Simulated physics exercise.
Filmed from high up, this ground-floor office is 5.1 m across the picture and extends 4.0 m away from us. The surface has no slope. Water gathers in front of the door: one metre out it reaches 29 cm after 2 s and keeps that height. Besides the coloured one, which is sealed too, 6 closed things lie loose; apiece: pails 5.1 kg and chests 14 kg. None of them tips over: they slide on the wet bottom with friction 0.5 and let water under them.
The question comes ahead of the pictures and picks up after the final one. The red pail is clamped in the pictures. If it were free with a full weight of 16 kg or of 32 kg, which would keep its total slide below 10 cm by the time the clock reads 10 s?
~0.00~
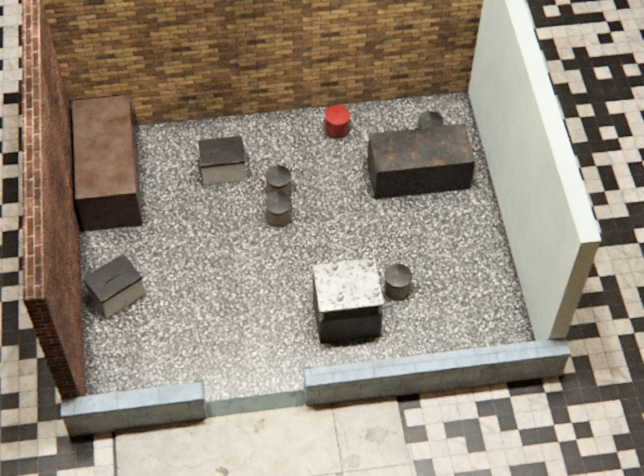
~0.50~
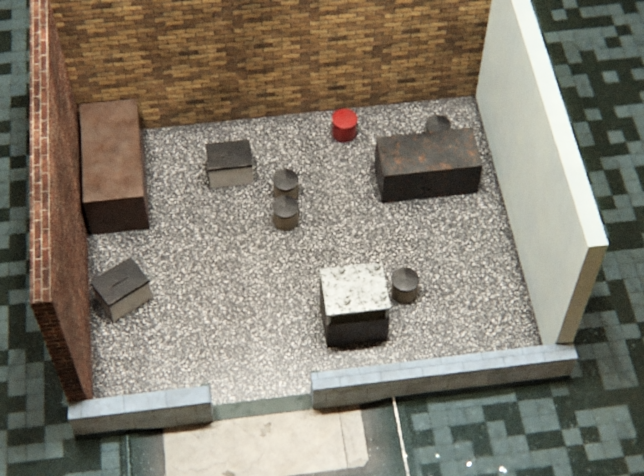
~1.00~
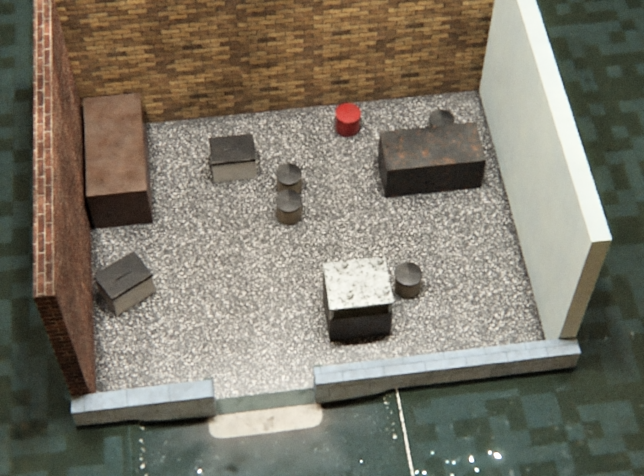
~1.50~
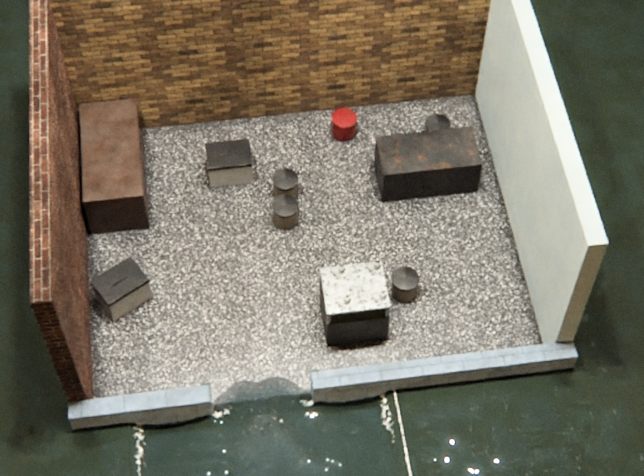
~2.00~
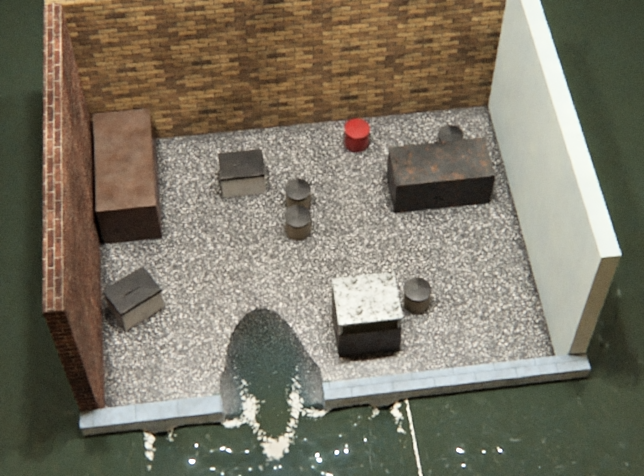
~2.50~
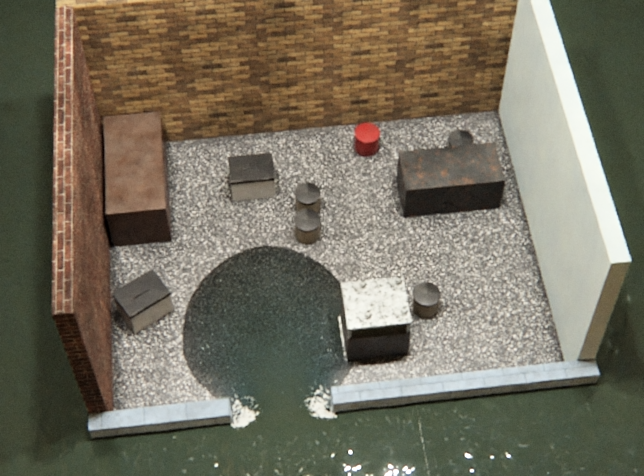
Only the higher weight.
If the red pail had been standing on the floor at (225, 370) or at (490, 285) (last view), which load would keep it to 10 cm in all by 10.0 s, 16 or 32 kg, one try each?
For the first spot only the heavier suffices, for the second the lighter suffices.
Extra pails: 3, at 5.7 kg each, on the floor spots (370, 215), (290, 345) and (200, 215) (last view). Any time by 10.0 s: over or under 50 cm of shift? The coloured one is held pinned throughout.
Above the mark, above the mark, above the mark.
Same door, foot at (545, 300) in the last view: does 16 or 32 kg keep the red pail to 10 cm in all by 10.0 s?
The light one suffices.
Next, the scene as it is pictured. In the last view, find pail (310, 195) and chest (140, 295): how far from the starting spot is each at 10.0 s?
120 cm and 100 cm respectively.
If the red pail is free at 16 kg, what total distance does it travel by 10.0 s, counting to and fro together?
Some 80 centimetres of travel in total.
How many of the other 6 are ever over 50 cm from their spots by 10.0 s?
Counting them up, I find 5.
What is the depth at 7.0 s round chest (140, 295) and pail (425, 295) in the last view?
12 and 0 cm.
After 3.5 s the red pail would be 0 cm from its start with 16 kg and 0 cm from its start with 32 kg; 0 cm of water round it then.
After 4.5 s the red pail would be 0 cm from its start with 16 kg and 0 cm from its start with 32 kg; 6 cm of water round it then.
After 7.0 s the red pail would be 23 cm from its start with 16 kg and 0 cm from its start with 32 kg; 9 cm of water round it then.
After 10.0 s the red pail would be 82 cm from its start with 16 kg and 0 cm from its start with 32 kg; 16 cm of water round it then.
